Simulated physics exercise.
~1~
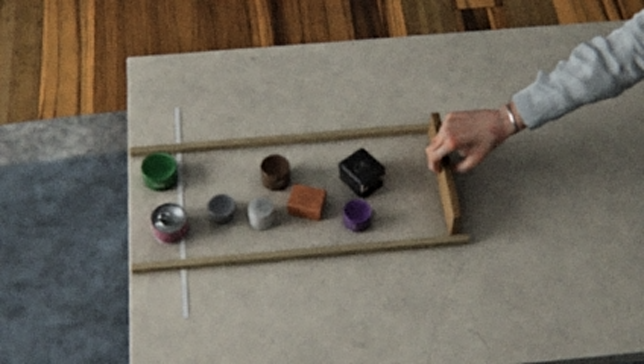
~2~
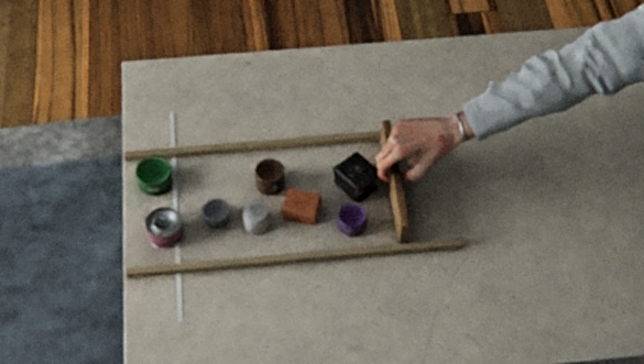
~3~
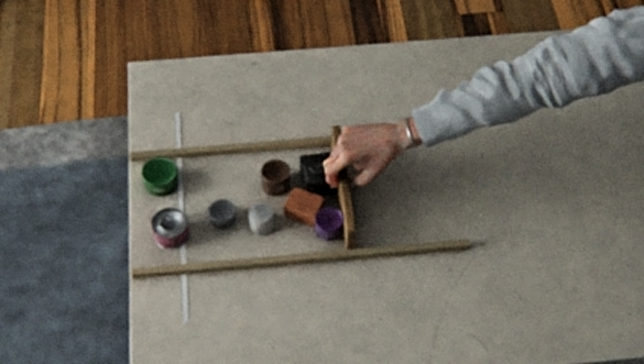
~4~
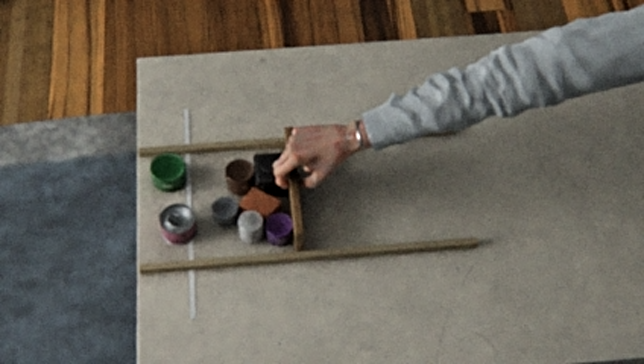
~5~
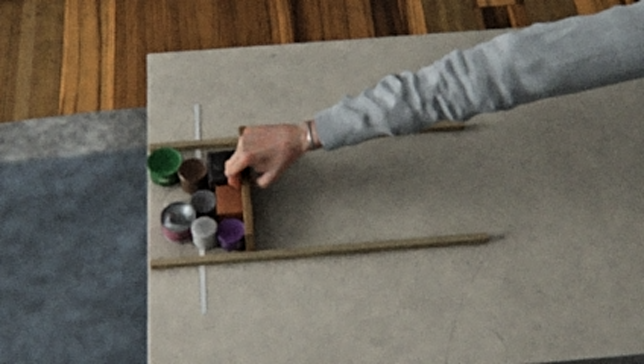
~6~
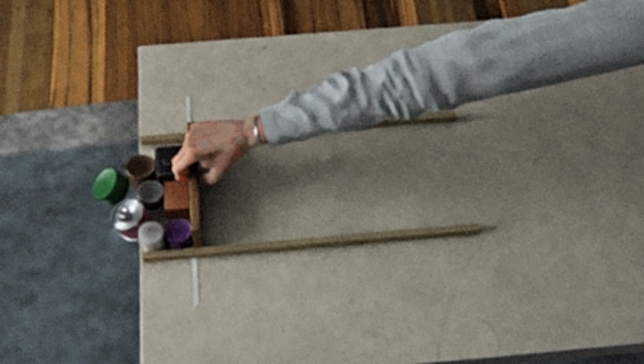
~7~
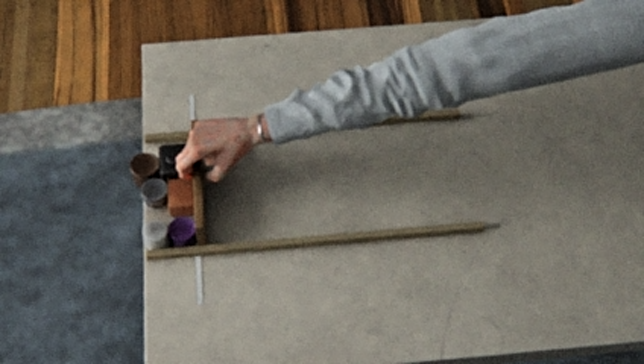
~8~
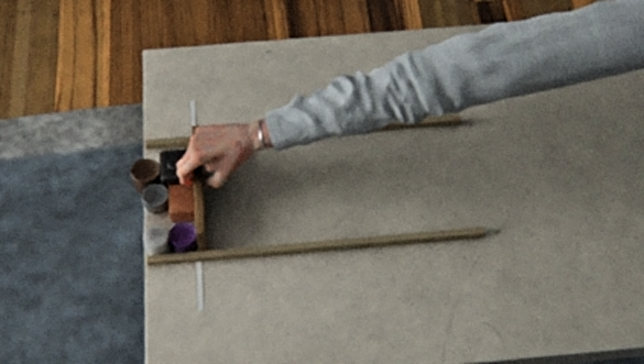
A hand slid a wooden board leftward between two rails, gathering small tubs, a tin and blocks into a cluster and pushing them to the table's edge, where the green tub and pink tin dropped off while the rest stayed bunched against the board.
